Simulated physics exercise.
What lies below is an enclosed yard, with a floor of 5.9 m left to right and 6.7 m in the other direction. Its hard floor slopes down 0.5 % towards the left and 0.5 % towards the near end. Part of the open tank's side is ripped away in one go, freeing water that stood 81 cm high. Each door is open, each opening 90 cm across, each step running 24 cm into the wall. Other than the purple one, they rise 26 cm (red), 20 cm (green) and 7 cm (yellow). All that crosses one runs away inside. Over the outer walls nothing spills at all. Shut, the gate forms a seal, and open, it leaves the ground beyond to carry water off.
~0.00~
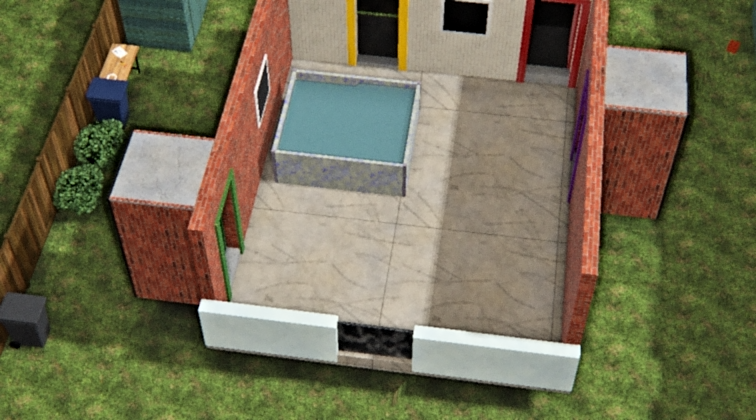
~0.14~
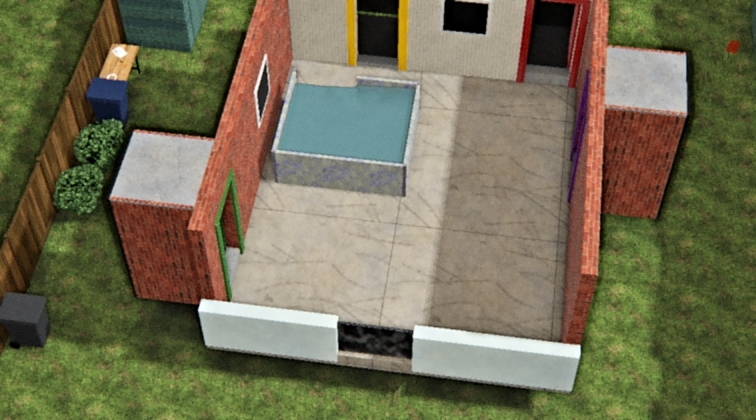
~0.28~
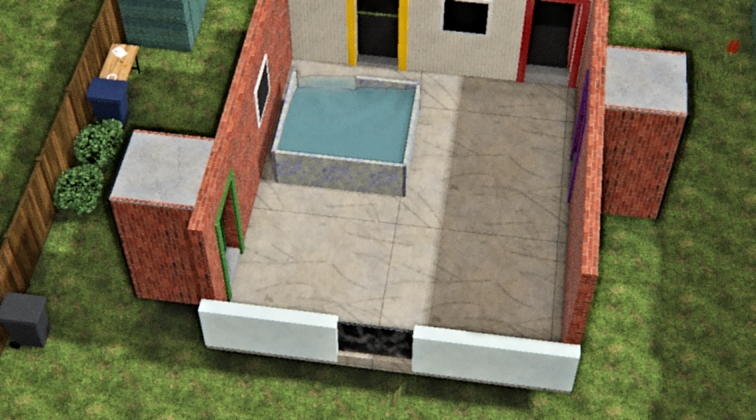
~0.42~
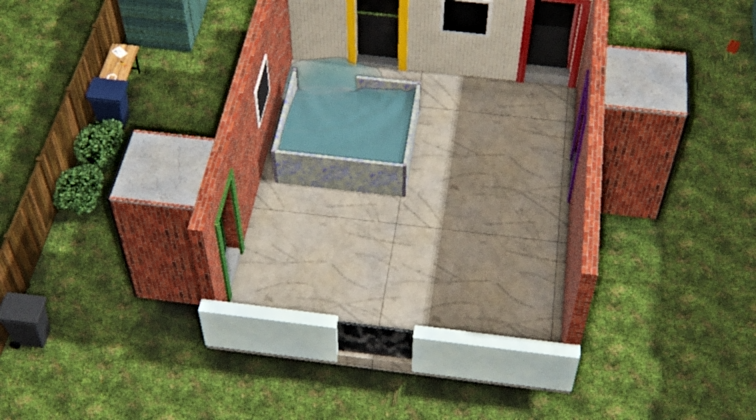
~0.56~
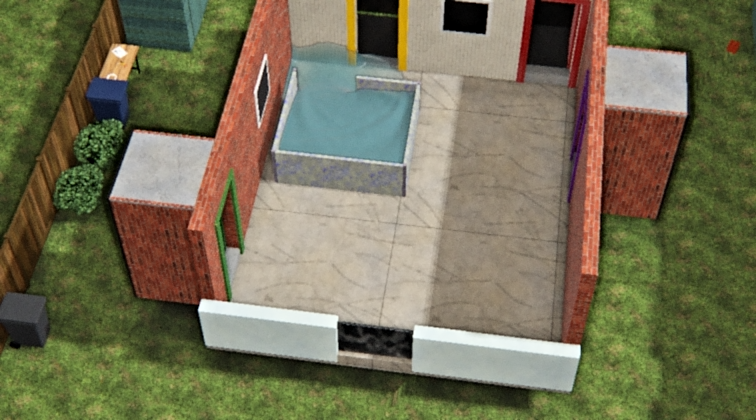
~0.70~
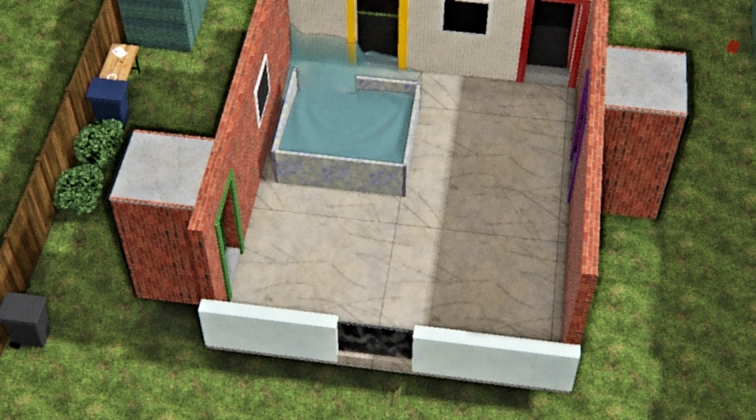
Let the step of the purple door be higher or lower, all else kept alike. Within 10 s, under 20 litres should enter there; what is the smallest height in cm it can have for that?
Around 11.5 cm.
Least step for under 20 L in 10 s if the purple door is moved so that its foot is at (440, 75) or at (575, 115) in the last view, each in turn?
In turn: Roughly 9.0 cm, roughly 24 cm.
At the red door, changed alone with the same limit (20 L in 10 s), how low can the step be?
At red, about 17 cm.
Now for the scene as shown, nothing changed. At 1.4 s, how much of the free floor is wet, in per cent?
Close to 10 per cent is wet.
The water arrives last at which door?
Answer: Purple.
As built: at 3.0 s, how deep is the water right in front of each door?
Centimetres: Purple = 9, red = 6, green = 5, yellow = 24.
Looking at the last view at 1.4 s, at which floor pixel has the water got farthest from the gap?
In the last picture, around (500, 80).
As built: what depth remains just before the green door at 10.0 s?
4.5 cm.
After 1.4 s water covers 10 % of the floor, deepest (72 cm) near (302, 60); it has not reached the purple door.
After 3.0 s water covers 45 % of the floor, deepest (41 cm) near (291, 65); 9 cm at the purple door, 0 litres in over its 26 cm step.
After 10.0 s water covers 95 % of the floor, deepest (16 cm) near (262, 333); 8 cm at the purple door, 0 litres in over its 26 cm step.
At the purple door as built, the water arrived by 3.0 s and peaked near 19 cm at 3.2 s.
Run again over the same 10 s with other heights there, 27 litres in over 10.5 cm, 14 litres over 12.5 cm. The limit of 20 litres is kept from about 11.5 cm up.
